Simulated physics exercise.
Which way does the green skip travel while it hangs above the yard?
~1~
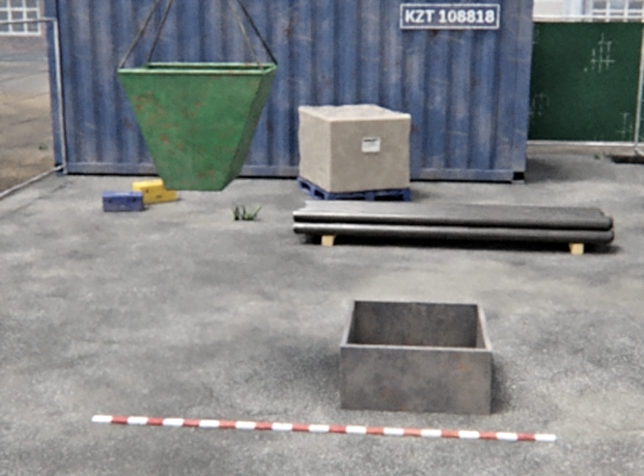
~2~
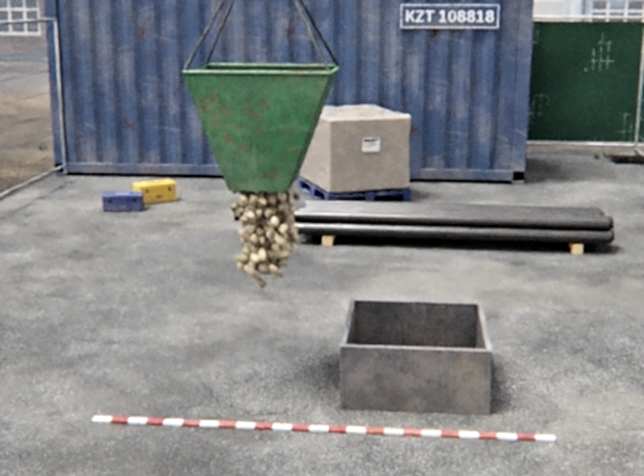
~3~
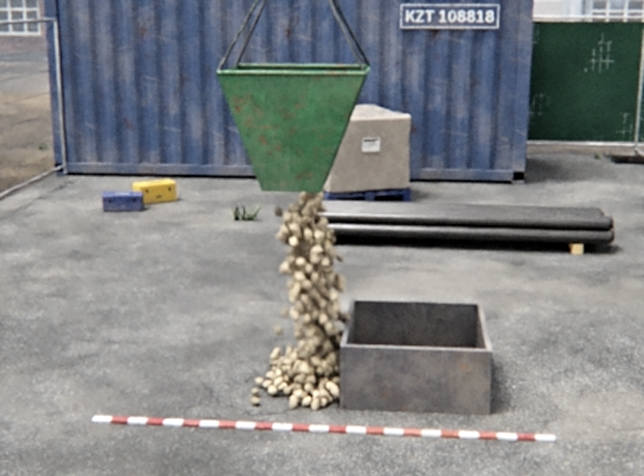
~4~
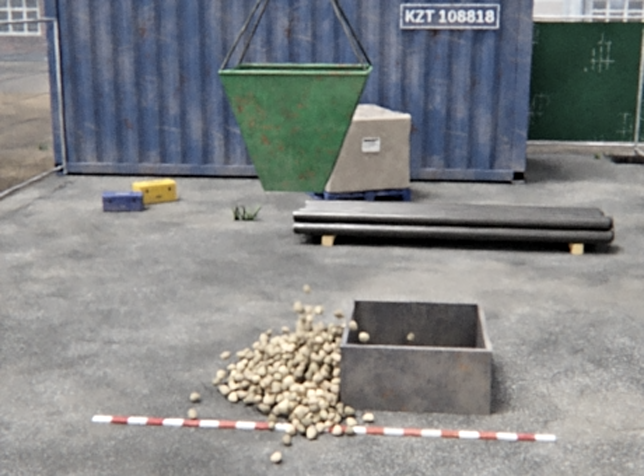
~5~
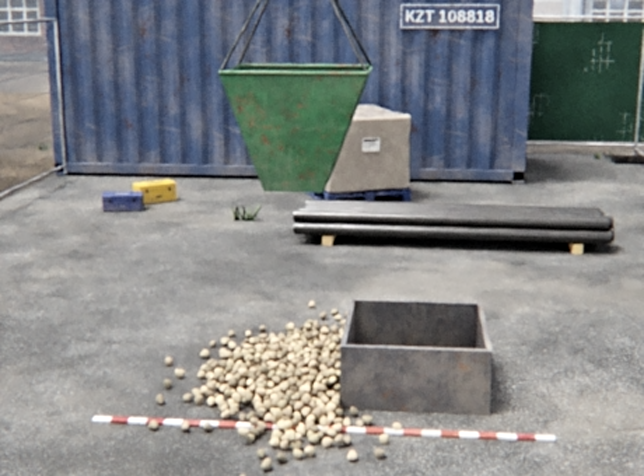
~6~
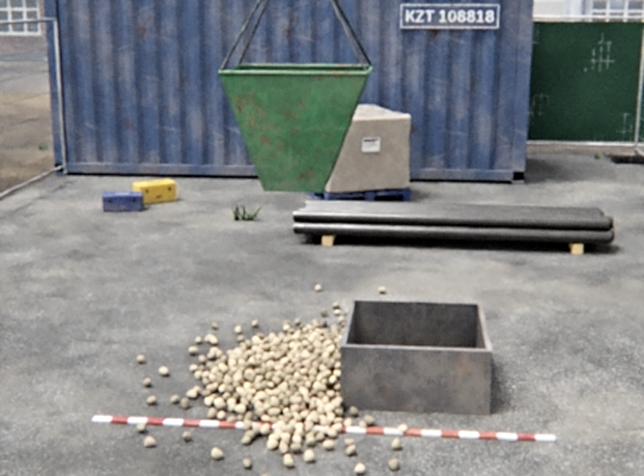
The green skip travels to the right, towards the metal bin, and then stops.
